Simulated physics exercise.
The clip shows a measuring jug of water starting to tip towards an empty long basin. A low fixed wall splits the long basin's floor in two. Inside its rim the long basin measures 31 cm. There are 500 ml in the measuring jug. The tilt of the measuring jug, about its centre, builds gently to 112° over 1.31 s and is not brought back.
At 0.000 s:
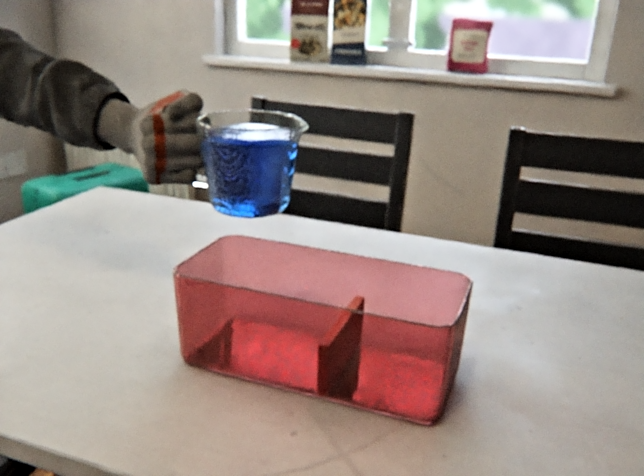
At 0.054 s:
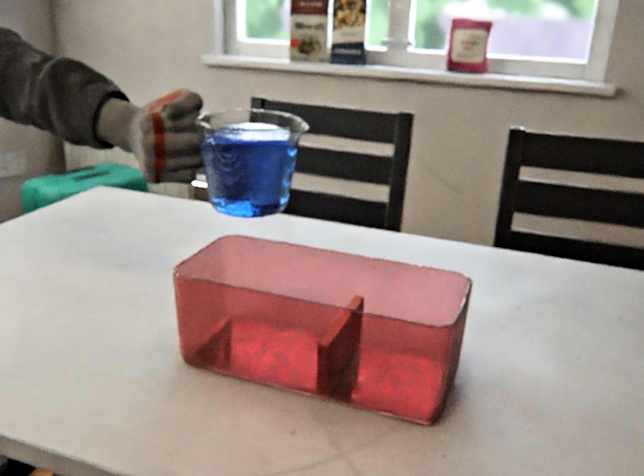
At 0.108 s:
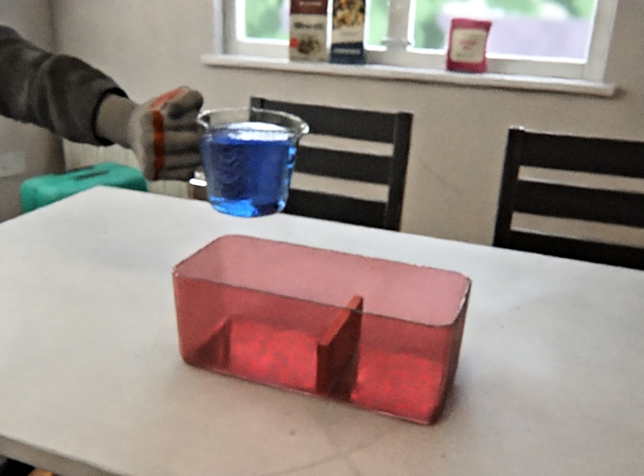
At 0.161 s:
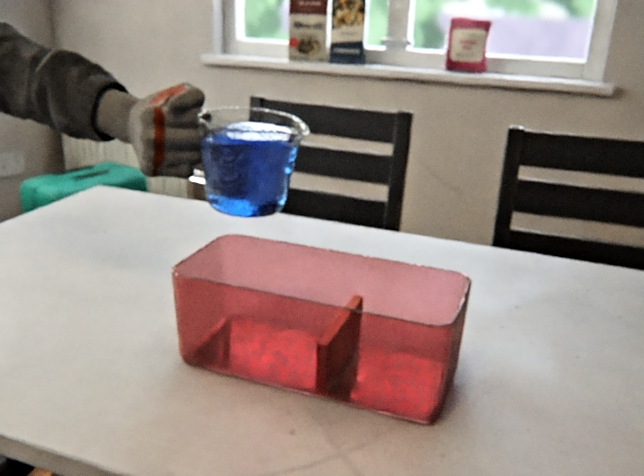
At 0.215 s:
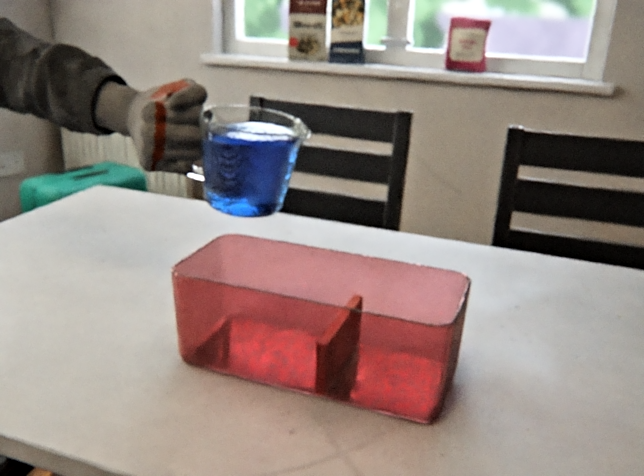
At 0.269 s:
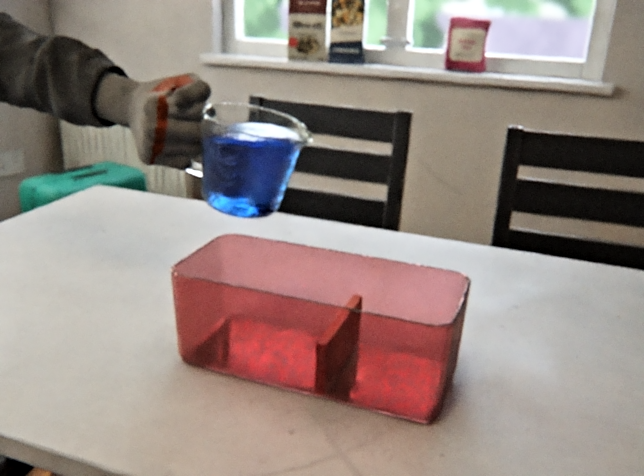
At a white table near a window, a gloved hand on the left holds a clear measuring jug of blue water above an empty, see-through red basin with a low dividing wall. The jug stays level at first, then the hand tilts it slightly to the right, the water still inside.
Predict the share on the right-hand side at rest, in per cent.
Roughly 59 per cent is past the wall.
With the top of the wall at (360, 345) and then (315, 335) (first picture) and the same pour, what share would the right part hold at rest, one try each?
In turn about 35 and 90 per cent.
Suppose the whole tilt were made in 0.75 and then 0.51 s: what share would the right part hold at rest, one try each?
First 40, then 25 per cent.
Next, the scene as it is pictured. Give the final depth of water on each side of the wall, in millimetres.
Some 10 mm on the left and 20 mm on the right.
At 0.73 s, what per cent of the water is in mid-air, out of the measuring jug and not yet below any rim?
About 20 per cent.
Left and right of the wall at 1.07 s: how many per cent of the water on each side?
Left about 24, right about 58.
By 0.73 s the tilt is 66° and 67 per cent is still to pour, 2 is left of the wall and 12 right of it.
By 1.07 s the tilt is 103° and 10 per cent is still to pour, 24 is left of the wall and 58 right of it.
By 1.42 s the tilt is 112° and 0 per cent is still to pour, 41 is left of the wall and 58 right of it.
By 1.81 s the tilt is 112° and 0 per cent is still to pour, 41 is left of the wall and 59 right of it.
At rest 41 per cent lies left of the wall, 59 right of it and 1 outside.
